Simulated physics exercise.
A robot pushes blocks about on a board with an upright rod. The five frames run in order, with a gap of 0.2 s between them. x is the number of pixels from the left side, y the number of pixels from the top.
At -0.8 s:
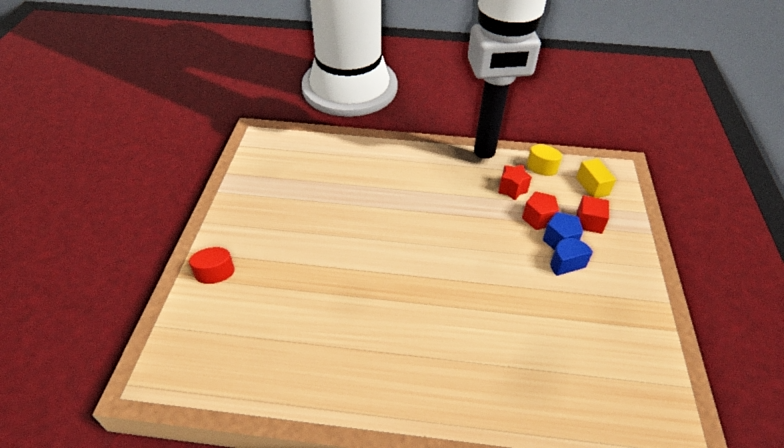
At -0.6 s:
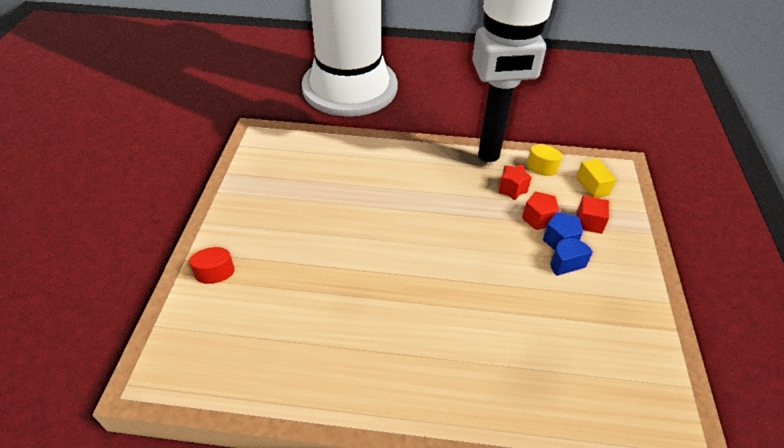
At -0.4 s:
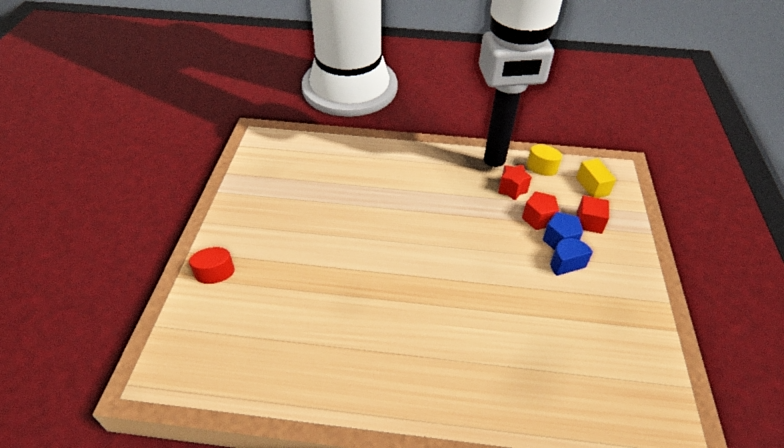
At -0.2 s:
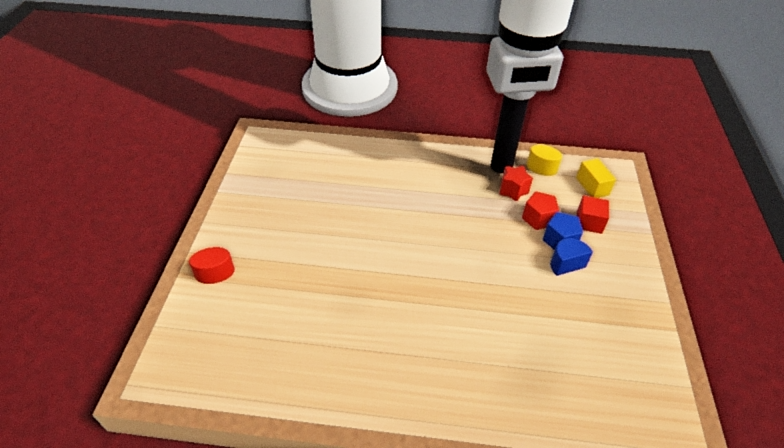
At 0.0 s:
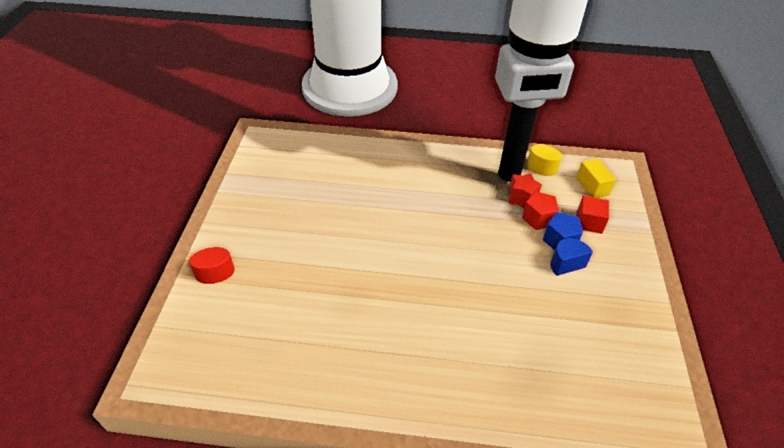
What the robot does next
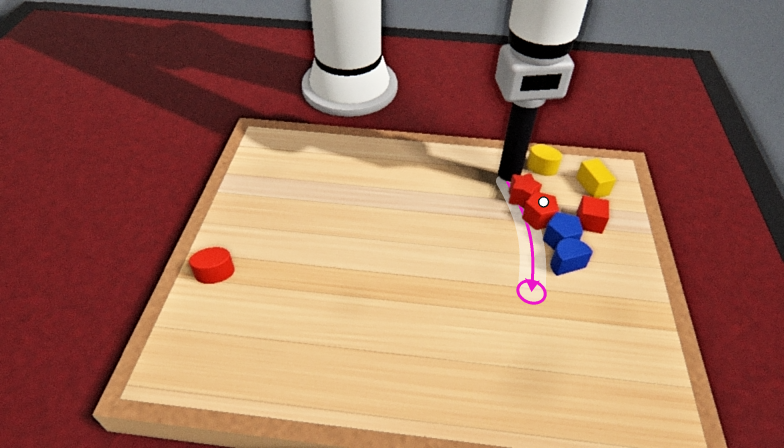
A robot's upright black rod starts near the board's far edge, beside a cluster of red, blue and yellow blocks, and moves slowly right and toward the viewer. It reaches the red star-shaped block and nudges it slightly toward the red pentagon, while the other blocks stay still.
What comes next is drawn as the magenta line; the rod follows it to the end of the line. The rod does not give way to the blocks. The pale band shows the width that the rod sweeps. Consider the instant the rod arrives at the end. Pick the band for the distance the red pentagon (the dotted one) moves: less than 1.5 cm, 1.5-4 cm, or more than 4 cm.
Above 4 cm.
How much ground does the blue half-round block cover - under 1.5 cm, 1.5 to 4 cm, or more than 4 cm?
Above 4 cm.
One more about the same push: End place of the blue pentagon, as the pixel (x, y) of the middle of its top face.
The middle of its upper face should be somewhere near (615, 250).
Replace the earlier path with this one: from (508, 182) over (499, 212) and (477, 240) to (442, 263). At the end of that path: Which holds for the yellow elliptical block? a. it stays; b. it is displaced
I'll go with a - it stays.
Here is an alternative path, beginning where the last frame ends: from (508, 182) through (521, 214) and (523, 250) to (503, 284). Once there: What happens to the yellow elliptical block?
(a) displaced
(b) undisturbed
The answer is b.
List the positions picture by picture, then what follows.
In the first frame, rod's lower end (485, 152); red star-shaped block (516, 173); red pentagon (544, 202); blue pentagon (566, 224); blue half-round block (573, 248).
In the second frame, rod (489, 155); blocks still.
In the third frame, rod (495, 160); blocks still.
In the fourth frame, rod (501, 166); red star-shaped block (517, 174).
In the fifth frame, rod (509, 174); red star-shaped block (526, 182); red pentagon (544, 202); blue pentagon (566, 224); blue half-round block (573, 248).
Drawn move, from (508, 182) over (529, 232) to (532, 292); the dot is on the red pentagon.
What follows on the original path. One third of the way, rod (526, 207); red star-shaped block (538, 216); red pentagon (567, 228), turned 45° anticlockwise; blue pentagon (597, 241); blue half-round block (581, 260), turned 45° clockwise.
Two thirds of the way, rod (535, 244); red star-shaped block (552, 256), turned 20° anticlockwise; red pentagon (585, 254), turned 100° anticlockwise; blue pentagon (615, 248), turned 55° anticlockwise; blue half-round block (604, 282), turned 60° clockwise.
At the end, rod (534, 284); red star-shaped block (565, 283), turned 65° anticlockwise; red pentagon (587, 257), turned 110° anticlockwise; blue pentagon (615, 248), turned 55° anticlockwise; blue half-round block (607, 284), turned 65° clockwise.
